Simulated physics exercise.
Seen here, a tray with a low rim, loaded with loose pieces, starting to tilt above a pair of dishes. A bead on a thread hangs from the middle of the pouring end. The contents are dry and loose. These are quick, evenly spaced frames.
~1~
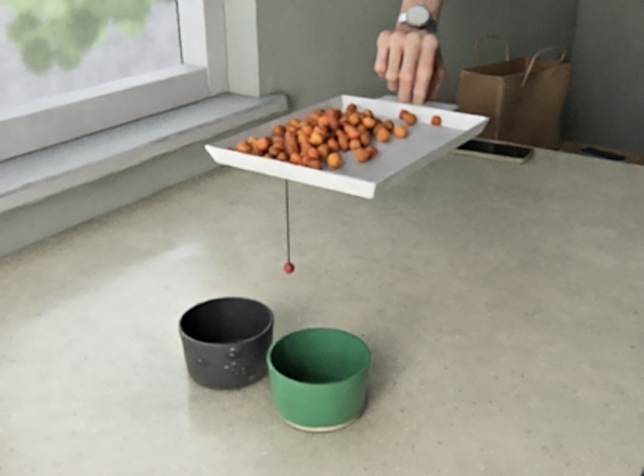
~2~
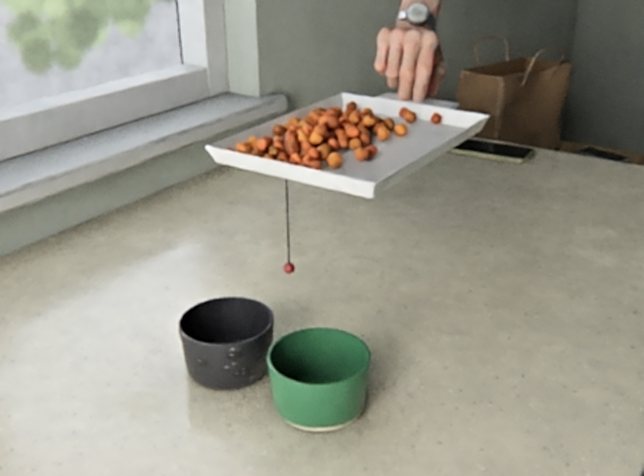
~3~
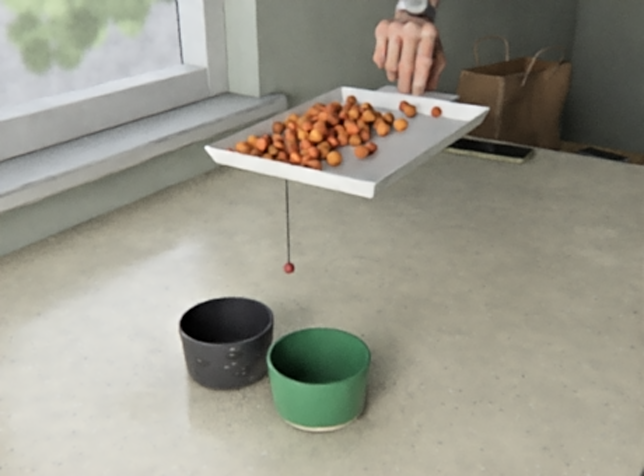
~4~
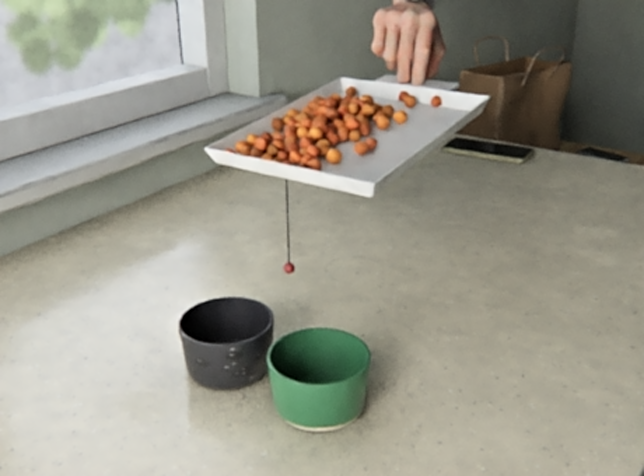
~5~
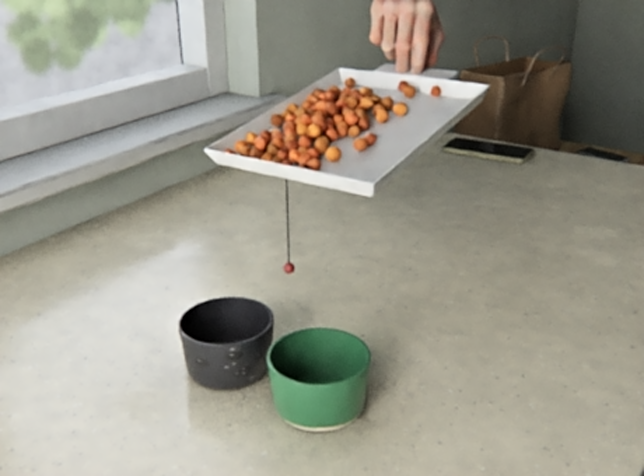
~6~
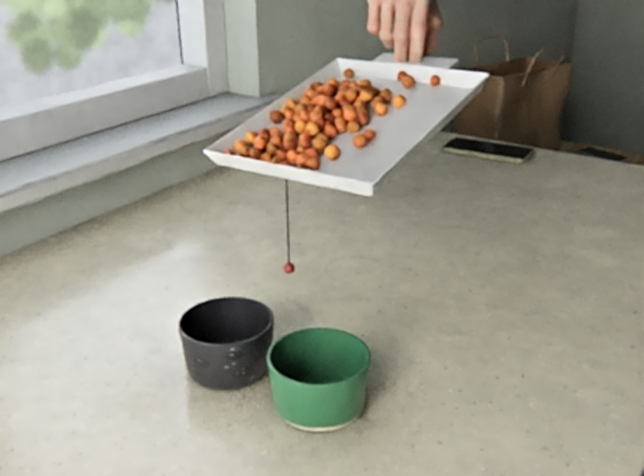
A white tray of orange-brown coated peanuts tilted slightly as a hand raised its far end, while a small red bead hung still on its thread above a black dish and a green one.
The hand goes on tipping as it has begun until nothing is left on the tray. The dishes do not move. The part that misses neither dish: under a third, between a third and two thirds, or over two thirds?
The two hold under a third of the load.
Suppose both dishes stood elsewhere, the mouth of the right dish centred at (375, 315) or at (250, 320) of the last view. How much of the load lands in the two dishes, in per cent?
Roughly 10 per cent, and 60 per cent.
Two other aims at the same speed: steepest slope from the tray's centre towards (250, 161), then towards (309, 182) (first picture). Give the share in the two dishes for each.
In turn 0 and 30 in a hundred.
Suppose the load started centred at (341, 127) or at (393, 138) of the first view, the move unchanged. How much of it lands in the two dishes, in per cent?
First some 20, then 30 per cent.
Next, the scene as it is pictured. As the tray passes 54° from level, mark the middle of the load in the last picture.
Close to (273, 126).
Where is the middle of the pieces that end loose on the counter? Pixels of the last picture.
Near (206, 322).
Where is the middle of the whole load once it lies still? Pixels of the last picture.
Around (204, 340).
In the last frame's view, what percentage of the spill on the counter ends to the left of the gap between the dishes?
About 70 per cent.
Soon, tray tipped steeply; nearly all on the tray; a stray few outside both; a small part in the air.
A while on, tray tipped right over; a stray few on the tray; a stray few in the right dish; about a quarter in the left dish; about two thirds outside both; a small part in the air.
Towards the end, tray tipped past a quarter turn; a stray few in the right dish; about a quarter in the left dish; most outside both.
Finally, tray tipped past a quarter turn; a stray few in the right dish; about a quarter in the left dish; most outside both.
